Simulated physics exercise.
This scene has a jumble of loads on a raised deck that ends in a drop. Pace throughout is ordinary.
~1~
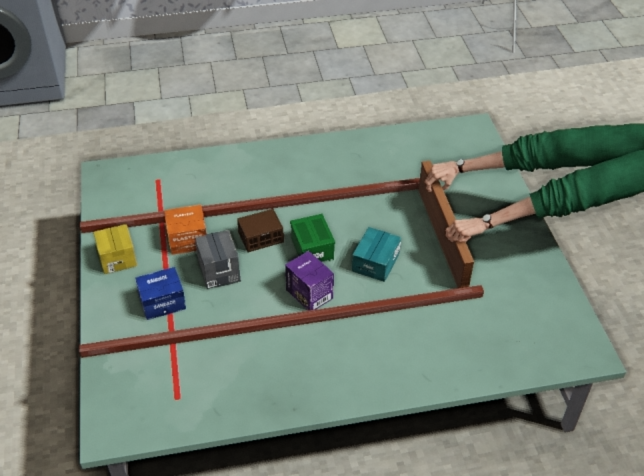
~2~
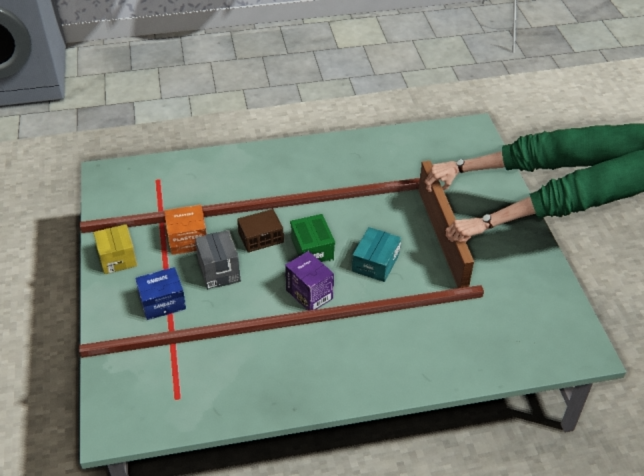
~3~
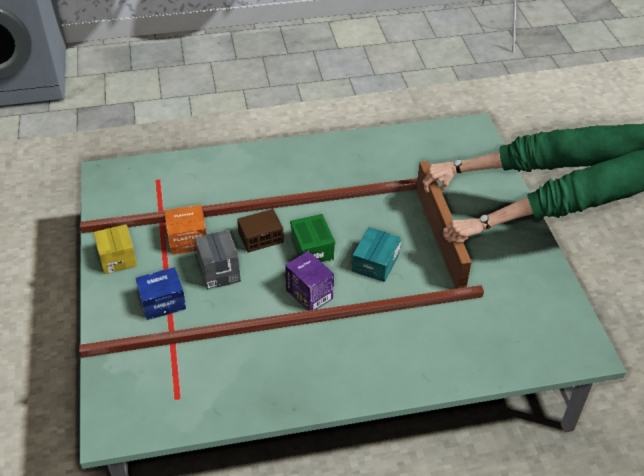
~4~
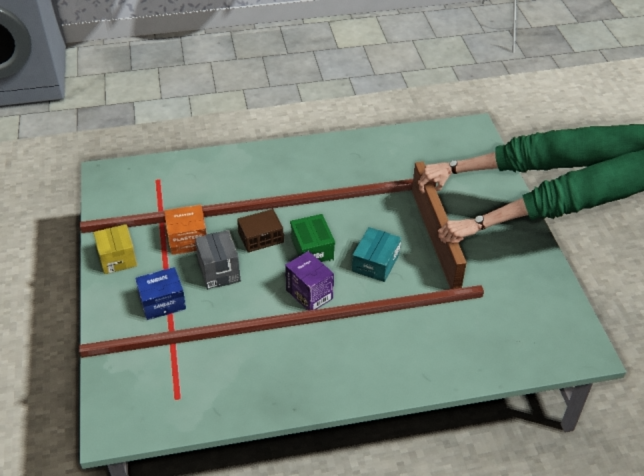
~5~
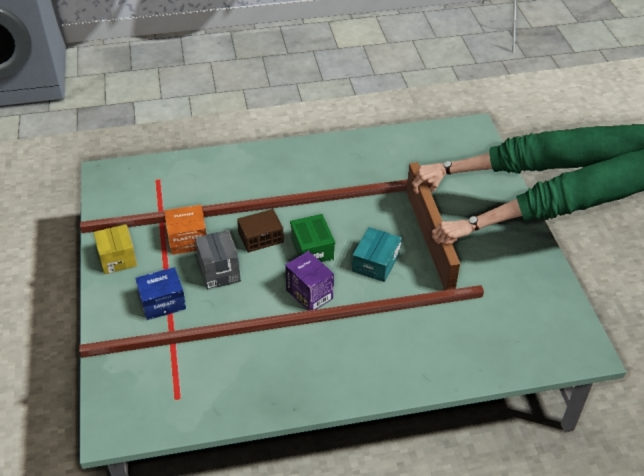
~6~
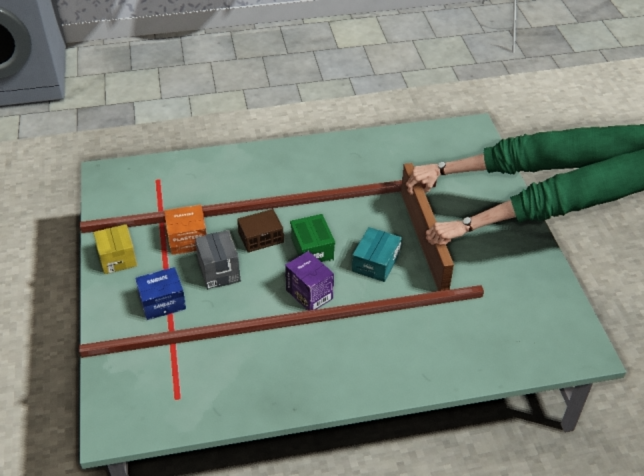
A brown plank, gripped by two green-sleeved hands at the right end of a pair of rails, sits nearly still at first, then slides slightly left across the green table. The colourful boxes scattered between the rails, some near a red line, stay put, with a gap still separating them from the plank.
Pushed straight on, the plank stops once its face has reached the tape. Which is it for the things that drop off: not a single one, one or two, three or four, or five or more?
It is one or two.
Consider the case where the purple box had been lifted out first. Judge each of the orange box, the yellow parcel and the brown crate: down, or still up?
Result - orange box: It stays aboard; yellow parcel: It comes off; brown crate: It stays aboard.
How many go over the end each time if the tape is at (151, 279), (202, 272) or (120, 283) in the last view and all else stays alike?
Tallies in the order given: 2, 0, 5.
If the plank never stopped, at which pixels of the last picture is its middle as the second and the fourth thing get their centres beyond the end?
At roughly (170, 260), then roughly (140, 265).
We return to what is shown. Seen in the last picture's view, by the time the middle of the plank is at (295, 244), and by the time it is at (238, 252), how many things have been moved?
It comes to 4 for the first spot, 7 for the other.
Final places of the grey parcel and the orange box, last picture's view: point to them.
You'll see the grey parcel at (105, 279), with the orange box at (102, 239).
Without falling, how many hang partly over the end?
0 overhanging.
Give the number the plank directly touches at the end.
In contact: 3.
A little later, none off yet; yellow parcel at rest near (116, 249); blue box at rest near (161, 294); orange box at rest near (186, 230).
When it is over, the number that fall off is one or two; down, blue box and yellow parcel.
